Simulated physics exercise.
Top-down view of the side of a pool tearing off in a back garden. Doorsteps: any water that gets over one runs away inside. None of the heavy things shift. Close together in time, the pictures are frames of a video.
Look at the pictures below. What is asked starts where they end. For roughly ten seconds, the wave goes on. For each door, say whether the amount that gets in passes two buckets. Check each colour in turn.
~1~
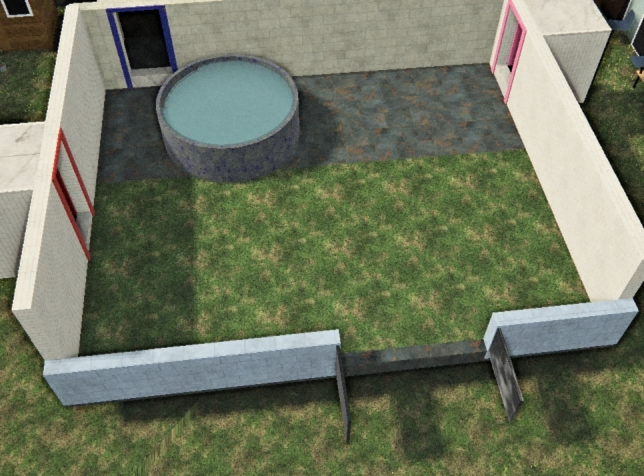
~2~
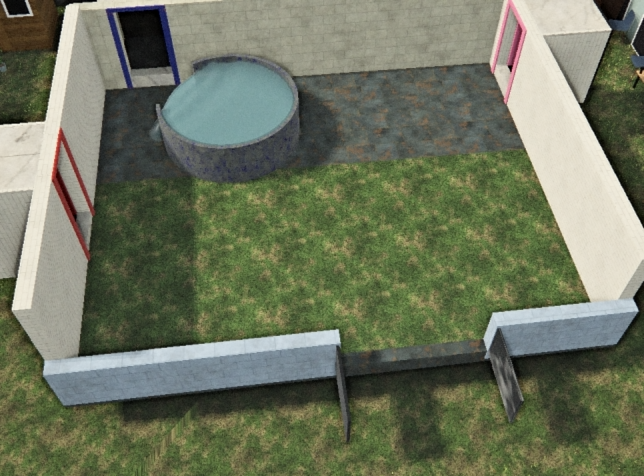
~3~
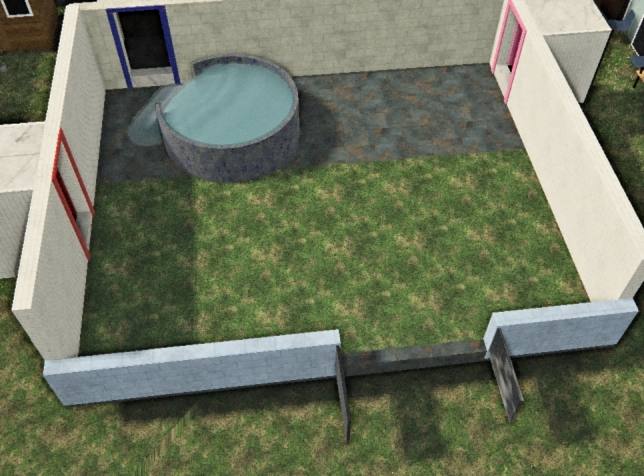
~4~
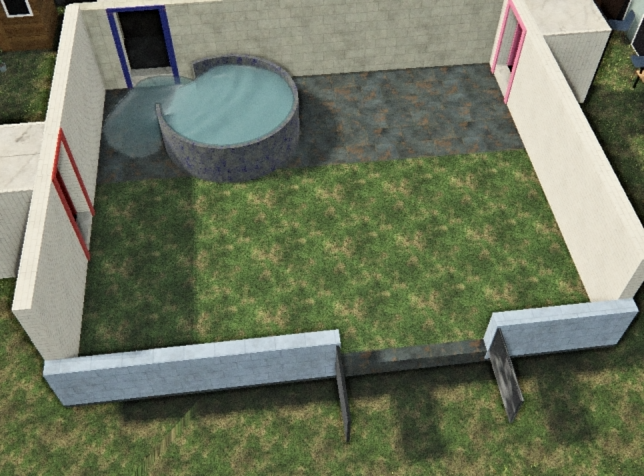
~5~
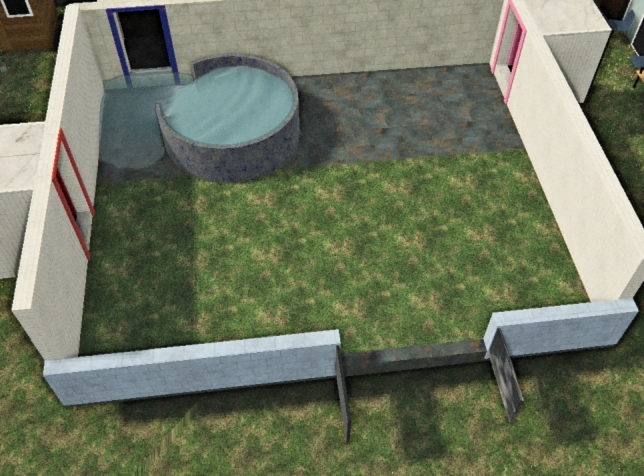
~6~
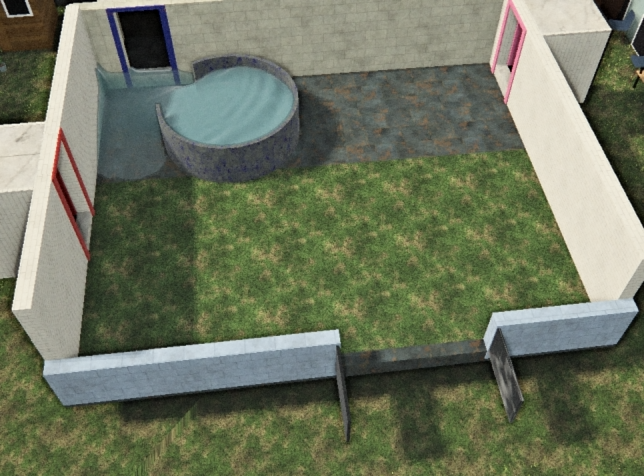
As I see it, blue door: Over two buckets; pink door: Two buckets at most; red door: Two buckets at most.
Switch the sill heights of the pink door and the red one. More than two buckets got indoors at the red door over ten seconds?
As I see it, the red door comes in under.
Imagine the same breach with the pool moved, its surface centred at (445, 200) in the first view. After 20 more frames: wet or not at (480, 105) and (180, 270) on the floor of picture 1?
I'd say still dry for the first and swamped for the second.
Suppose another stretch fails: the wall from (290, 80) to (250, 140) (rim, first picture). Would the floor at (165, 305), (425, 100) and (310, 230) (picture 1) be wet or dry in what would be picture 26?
Taken one by one: Unaffected, then sodden, then sodden.
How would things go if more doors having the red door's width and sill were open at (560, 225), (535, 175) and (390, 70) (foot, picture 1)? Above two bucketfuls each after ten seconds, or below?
Sure - the first stays short, the second stays short, the third stays short.
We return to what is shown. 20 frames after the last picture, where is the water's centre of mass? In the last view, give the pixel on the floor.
It is near (193, 151).
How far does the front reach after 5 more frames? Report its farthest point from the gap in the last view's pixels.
My guess would be about (93, 220).
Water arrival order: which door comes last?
Answer: The pink one.
A moment on, water covers 10 % of the floor; the blue door over two buckets in, the pink door not reached, the red door not reached.
Next, water covers 20 % of the floor; the blue door far over two buckets in, the pink door not reached, the red door wet at the sill, nothing in.
Then, water covers 40 % of the floor; the blue door far over two buckets in, the pink door not reached, the red door wet at the sill, nothing in.
Later, water covers 70 % of the floor; the blue door far over two buckets in, the pink door wet at the sill, nothing in, the red door wet at the sill, nothing in.
In the end, water covers 95 % of the floor; the blue door far over two buckets in, the pink door wet at the sill, nothing in, the red door wet at the sill, nothing in.
